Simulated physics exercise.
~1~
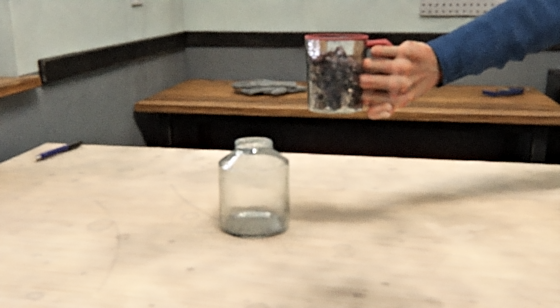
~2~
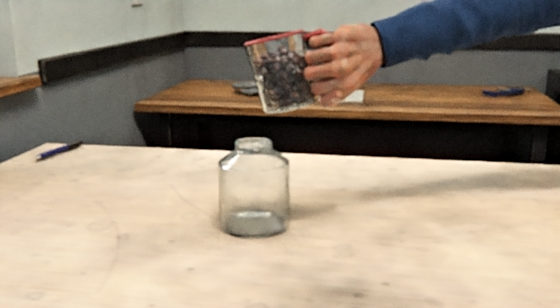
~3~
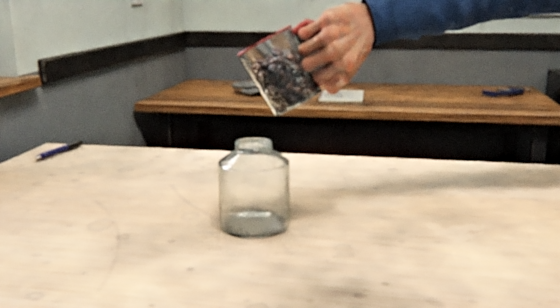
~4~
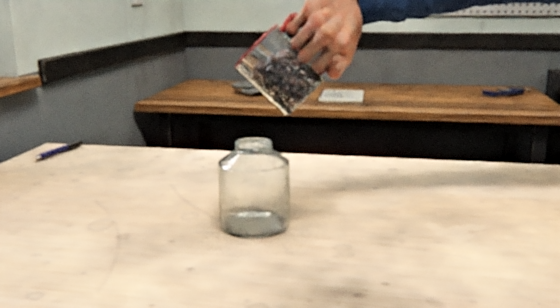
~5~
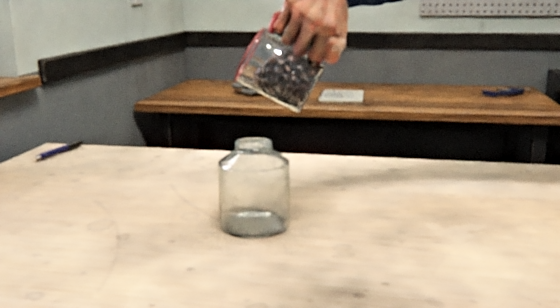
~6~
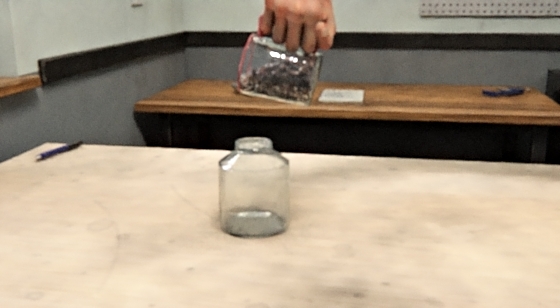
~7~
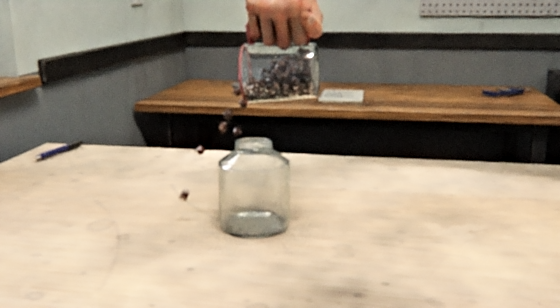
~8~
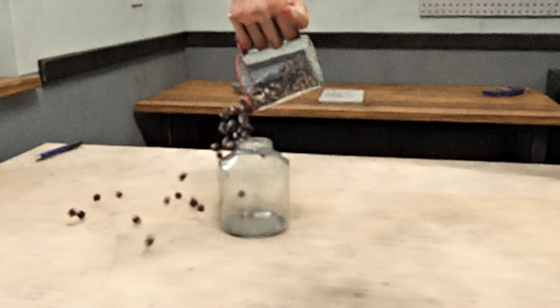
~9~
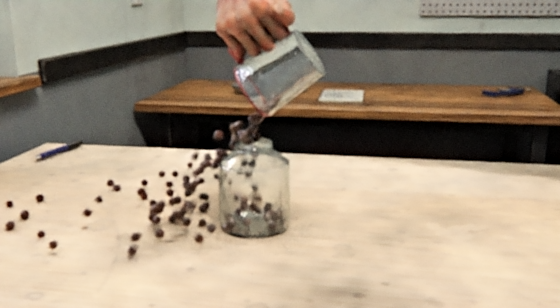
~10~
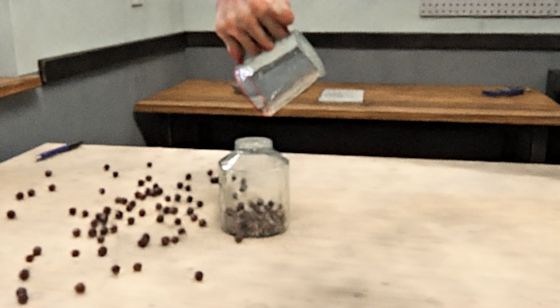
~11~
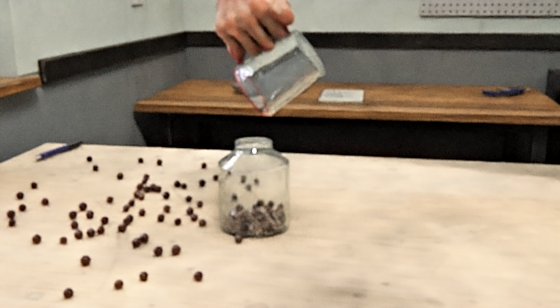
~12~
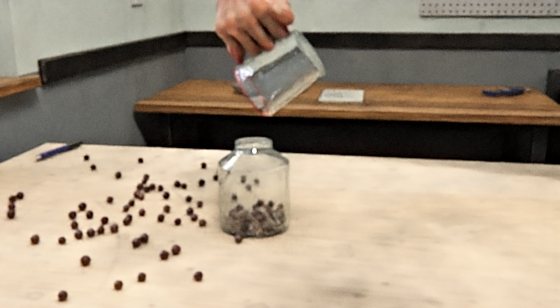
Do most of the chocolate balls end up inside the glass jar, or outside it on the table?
Most of them end up outside the jar, scattered over the table to its left. Only a smaller part lands in the jar, and the cup is left empty.
